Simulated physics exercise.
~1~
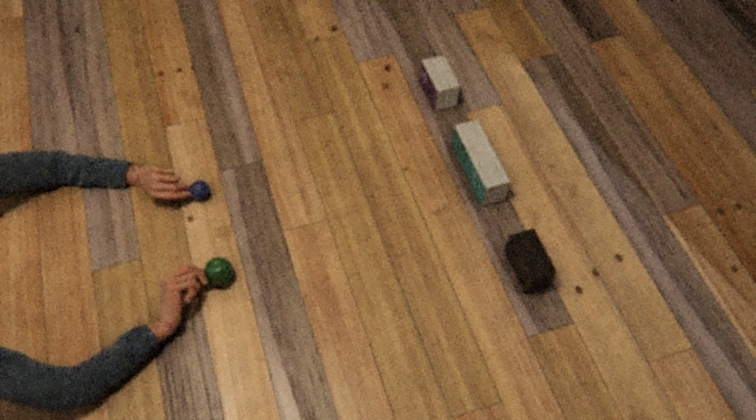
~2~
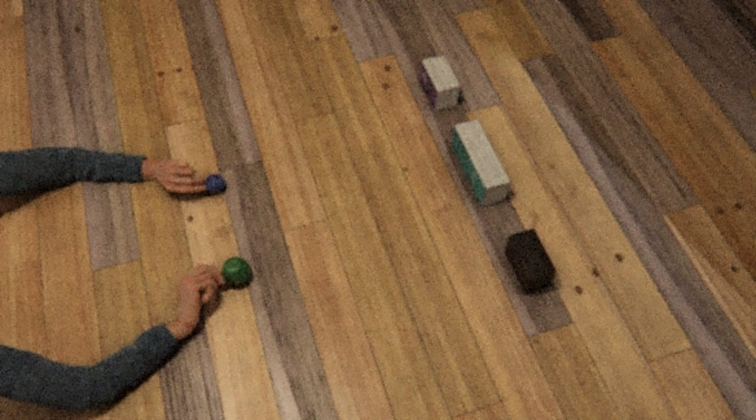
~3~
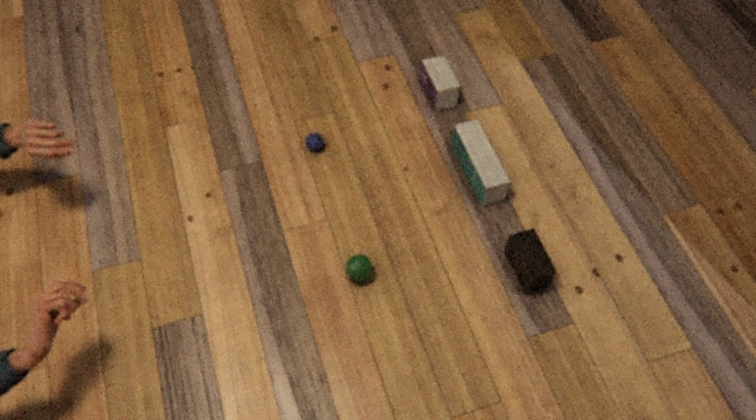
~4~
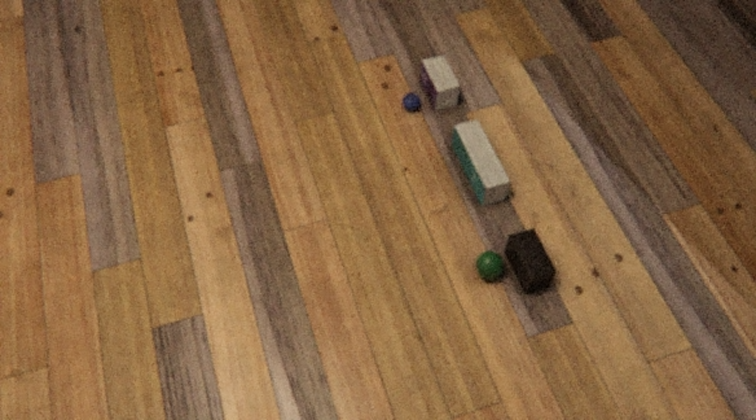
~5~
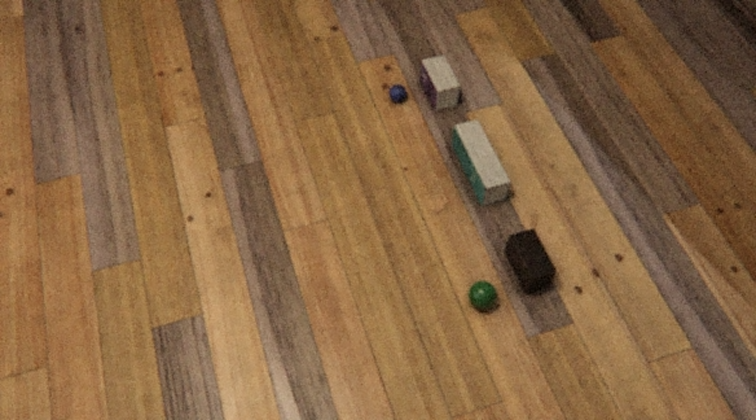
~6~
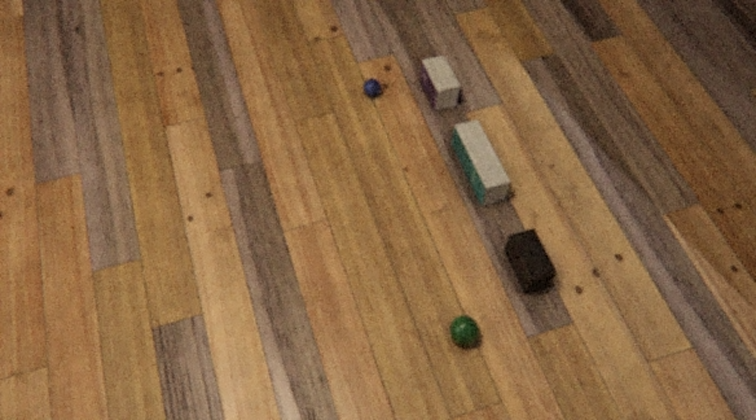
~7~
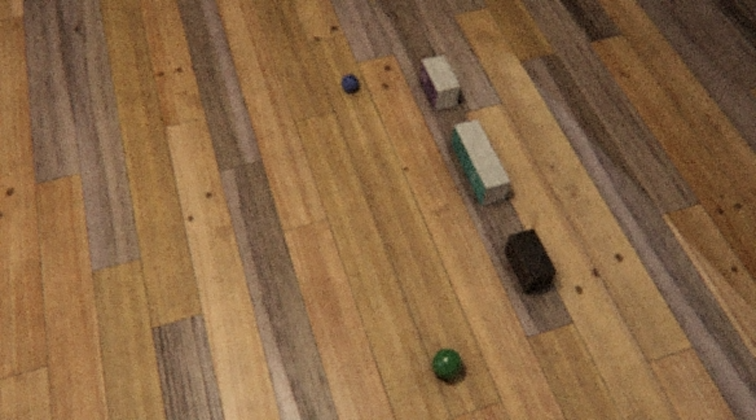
Two hands rolled a green ball and a small blue ball across a wooden floor toward a row of three blocks, then drew back. The blue one bumped the purple-sided block and the green one hit the black block, and both rolled back away while the blocks stayed put.
